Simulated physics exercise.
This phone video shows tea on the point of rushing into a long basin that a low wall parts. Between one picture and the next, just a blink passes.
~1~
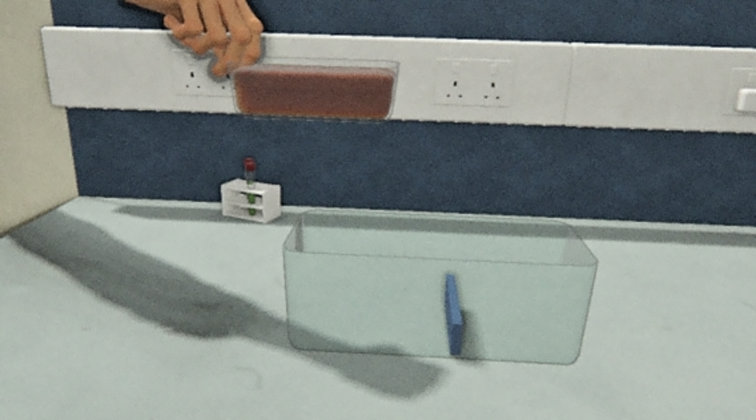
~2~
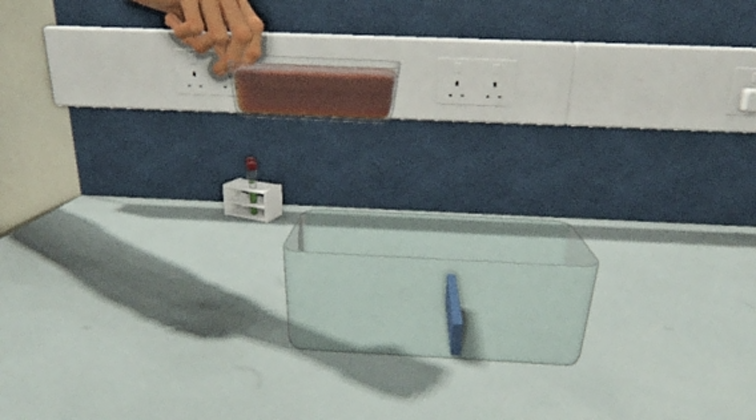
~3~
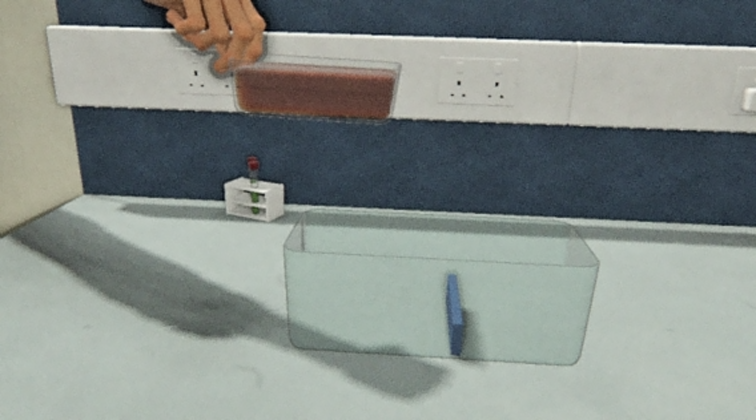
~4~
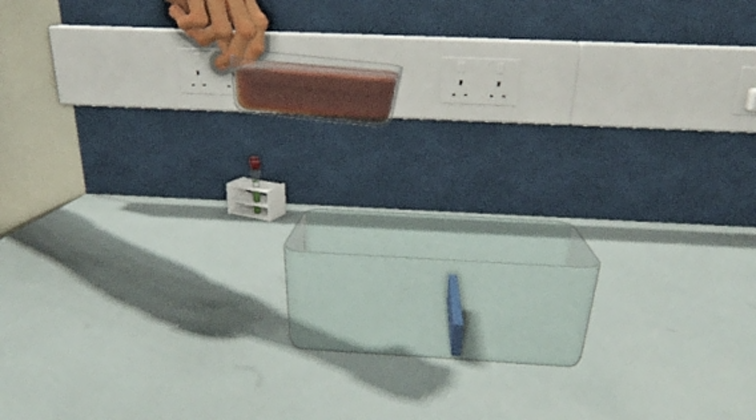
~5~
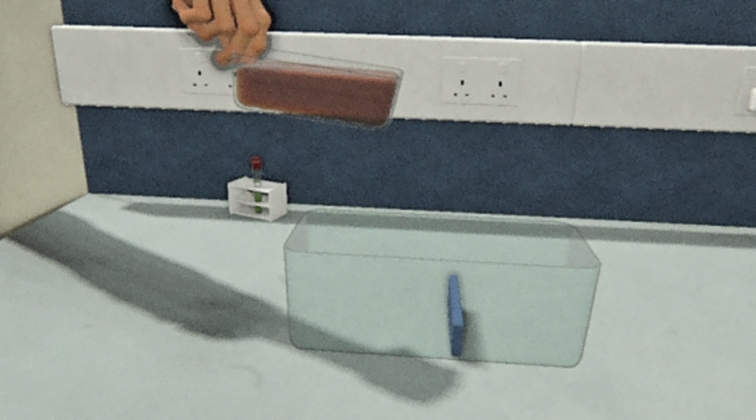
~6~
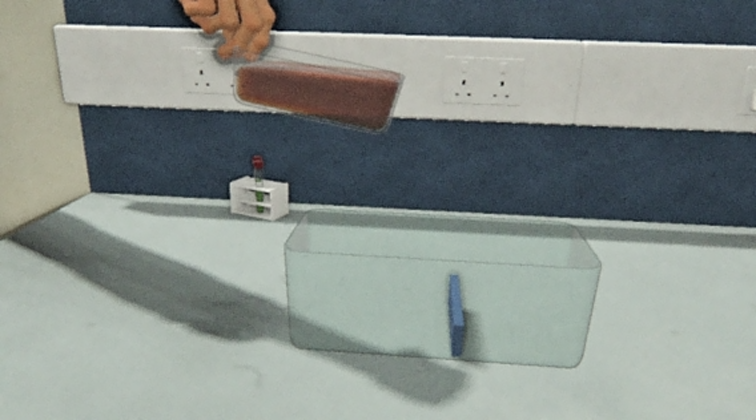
A hand slightly tilts a clear container of reddish-brown tea rightward above a long basin.
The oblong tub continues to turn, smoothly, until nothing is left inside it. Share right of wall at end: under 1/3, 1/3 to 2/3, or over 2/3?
I expect the share right of the wall to be at least a third but at most two thirds.
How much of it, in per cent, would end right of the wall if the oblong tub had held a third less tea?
I'd say roughly 30 percent.
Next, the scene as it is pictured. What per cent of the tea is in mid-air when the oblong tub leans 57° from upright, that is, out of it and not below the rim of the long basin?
Some 45 per cent, I'd say.
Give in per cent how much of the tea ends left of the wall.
About 35 per cent.
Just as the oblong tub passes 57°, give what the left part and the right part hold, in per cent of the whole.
Left side 5 in a hundred, right side 20 in a hundred.
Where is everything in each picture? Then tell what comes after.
In the first frame, it leans 0°; its right rim is at (398, 67); the tea meets the walls at (243, 68) and (395, 74); the long basin's rim runs from (293, 230) to (583, 244); the wall's top is at (454, 298).
In the second frame, it leans 0°; its right rim is at (399, 67); the tea meets the walls at (244, 67) and (396, 73).
In the third frame, it leans 2°; its right rim is at (400, 69); the tea meets the walls at (244, 66) and (397, 74).
In the fourth frame, it leans 4°; its right rim is at (401, 72); the tea meets the walls at (246, 66) and (398, 75).
In the fifth frame, it leans 6°; its right rim is at (402, 76); the tea meets the walls at (247, 65) and (399, 76).
In the sixth frame, it leans 10°; its right rim is at (402, 81); the tea meets the walls at (248, 64) and (402, 77).
A moment on, the oblong tub is tipped part way and 28 per cent is still to pour, 6 is left of the wall and 20 right of it.
Next, the oblong tub is tipped on its side and 6 per cent is still to pour, 27 is left of the wall and 52 right of it.
Then the oblong tub is tipped on its side and 0 per cent is still to pour, 36 is left of the wall and 52 right of it.
Later the oblong tub is tipped on its side and 0 per cent is still to pour, 37 is left of the wall and 52 right of it.
At rest 37 per cent lies left of the wall, 52 right of it and 11 outside.
